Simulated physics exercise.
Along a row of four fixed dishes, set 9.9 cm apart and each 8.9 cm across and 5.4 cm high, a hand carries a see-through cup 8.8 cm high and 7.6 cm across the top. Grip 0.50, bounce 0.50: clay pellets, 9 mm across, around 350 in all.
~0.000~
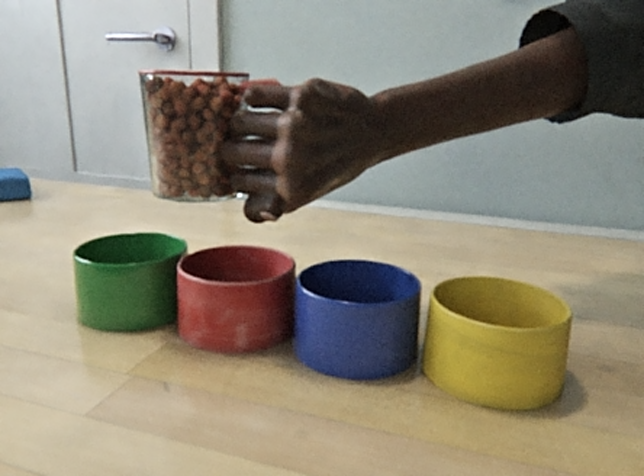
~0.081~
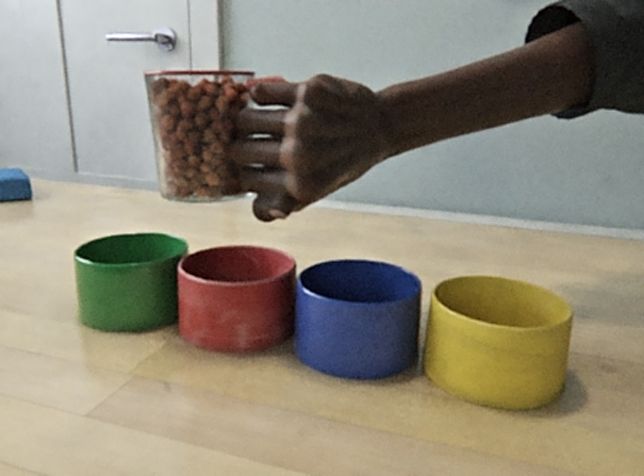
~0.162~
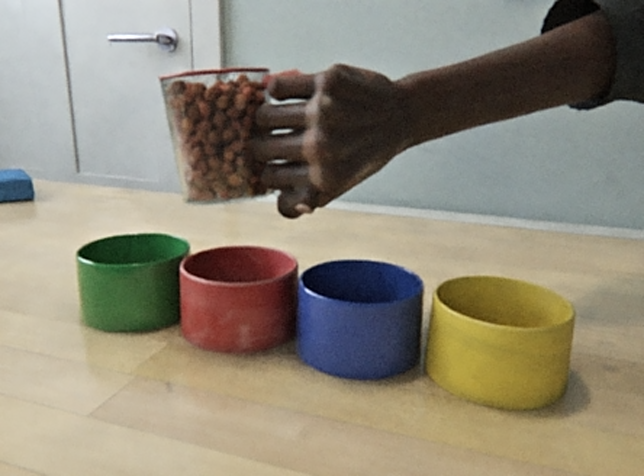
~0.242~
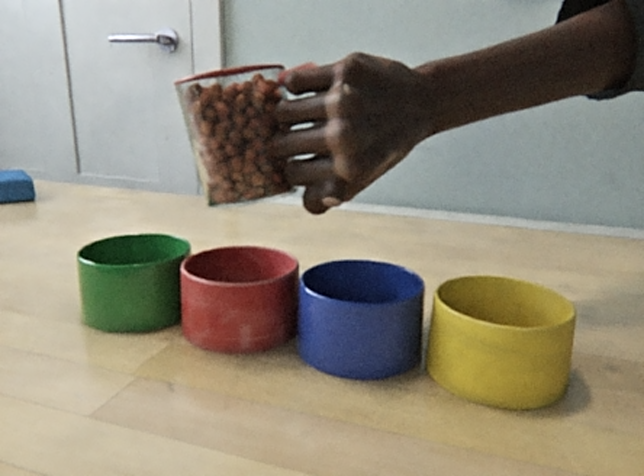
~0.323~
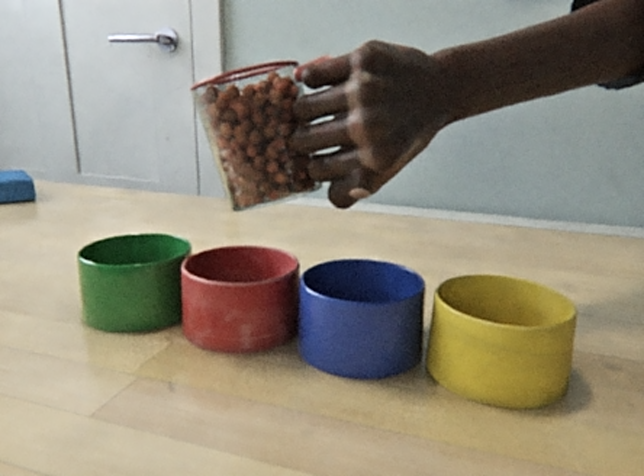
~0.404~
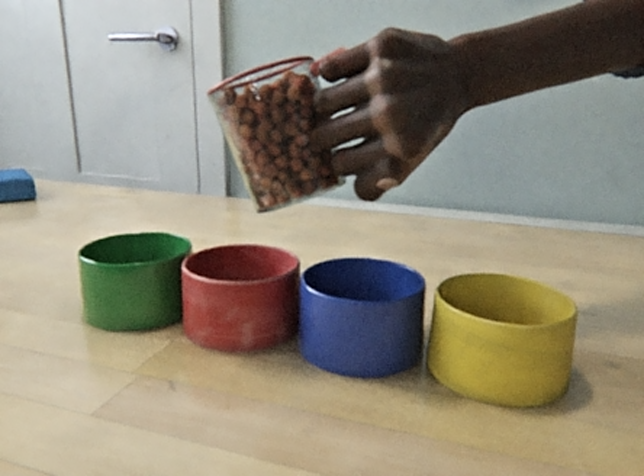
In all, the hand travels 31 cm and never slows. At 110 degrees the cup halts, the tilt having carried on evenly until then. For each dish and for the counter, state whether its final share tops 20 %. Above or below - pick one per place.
Red: Below; blue: Below; green: Below; yellow: Above; counter: Below.
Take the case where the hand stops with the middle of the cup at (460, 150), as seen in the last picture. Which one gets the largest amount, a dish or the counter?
Most of it ends up at blue.
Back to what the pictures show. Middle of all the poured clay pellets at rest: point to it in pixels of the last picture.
Near (507, 328).
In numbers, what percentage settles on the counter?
Close to 5 %, more or less.
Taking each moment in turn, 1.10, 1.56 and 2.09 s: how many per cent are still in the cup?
Going in order, it reads 100, then 95, and finally 40 per cent.
After 1.10 s, tilt 63 degrees; cup holds 100 %.
After 1.56 s, tilt 91 degrees; cup holds 95 %, yellow 5 %.
After 2.09 s, tilt 110 degrees; cup holds 40 %, yellow 55 %.
By 3.4 s all is still; red 0 %, blue 0 %, green 0 %, yellow 95 %, counter 5 %.
